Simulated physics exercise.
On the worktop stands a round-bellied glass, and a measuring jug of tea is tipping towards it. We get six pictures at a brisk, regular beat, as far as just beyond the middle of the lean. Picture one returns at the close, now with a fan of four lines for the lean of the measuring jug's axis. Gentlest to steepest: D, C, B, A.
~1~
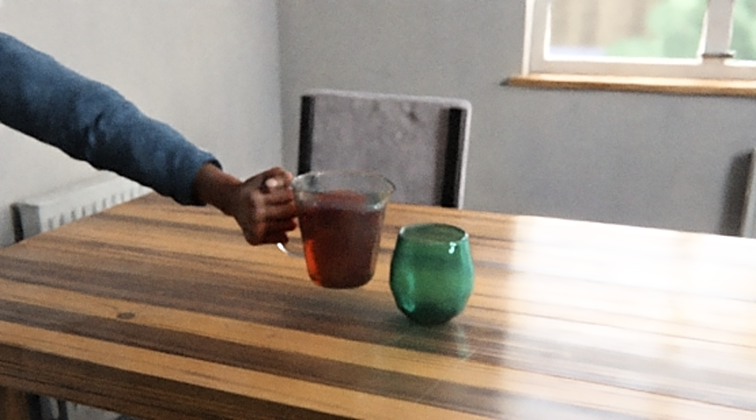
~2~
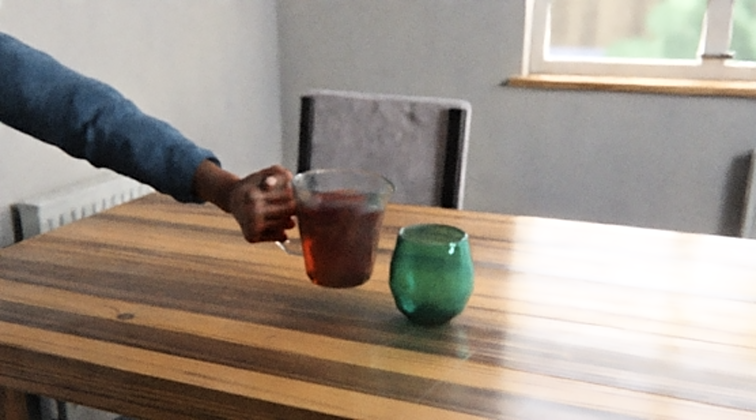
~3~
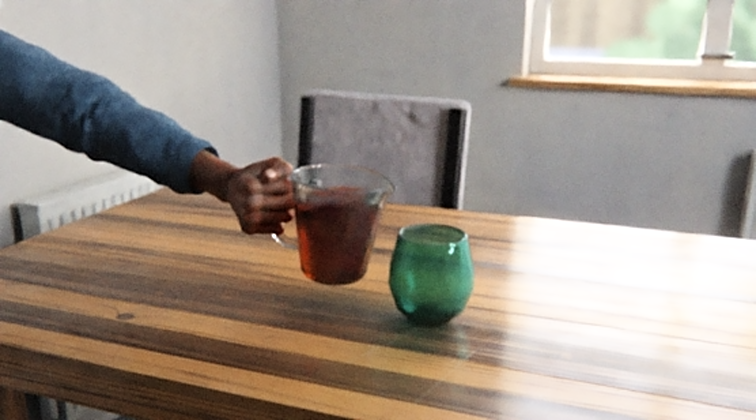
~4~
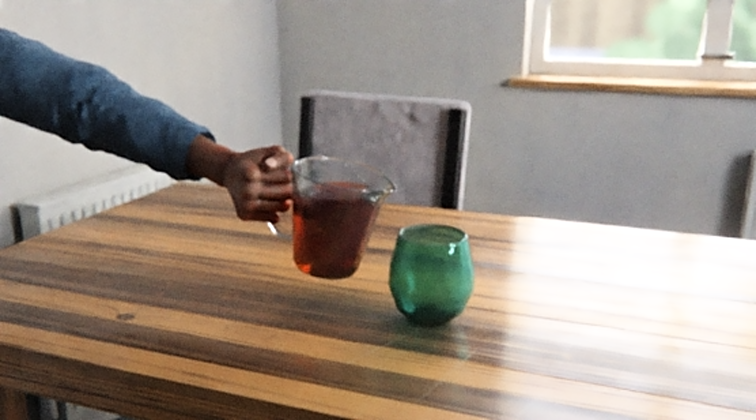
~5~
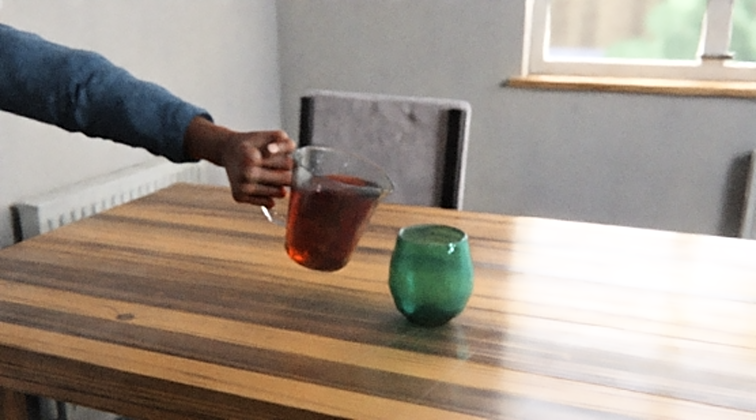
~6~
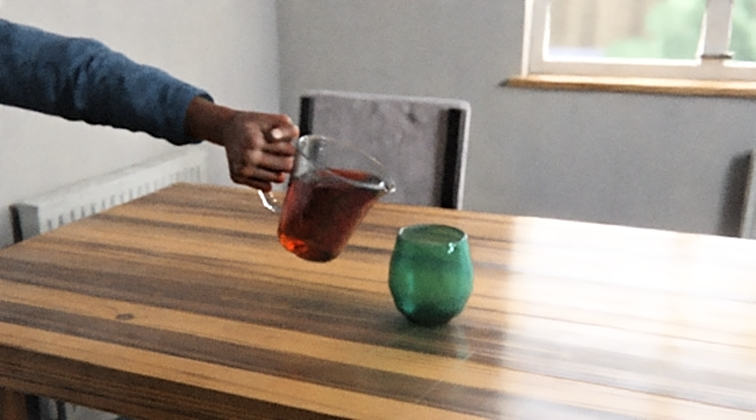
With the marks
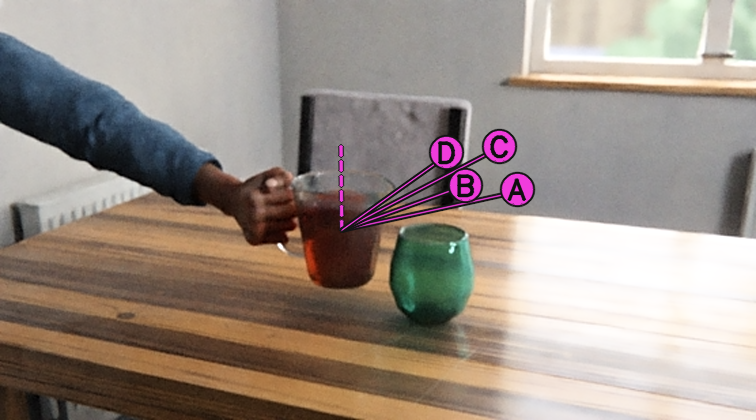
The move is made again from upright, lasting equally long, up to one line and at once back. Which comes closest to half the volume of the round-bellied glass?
It is C.
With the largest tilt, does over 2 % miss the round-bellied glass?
Yes.
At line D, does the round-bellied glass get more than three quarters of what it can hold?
No, it does not.
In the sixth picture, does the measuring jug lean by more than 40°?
No, it does not.
In magenta, A at (501, 195); B at (449, 191); C at (485, 155); D at (434, 164).
Choosing A, the round-bellied glass ends with about 67 % of what it can hold; 11 % of the tea is spilt.
Choosing B, the round-bellied glass ends with about 64 % of what it can hold.
Choosing C, the round-bellied glass ends with about 49 % of what it can hold.
Choosing D, the round-bellied glass ends with about 36 % of what it can hold.
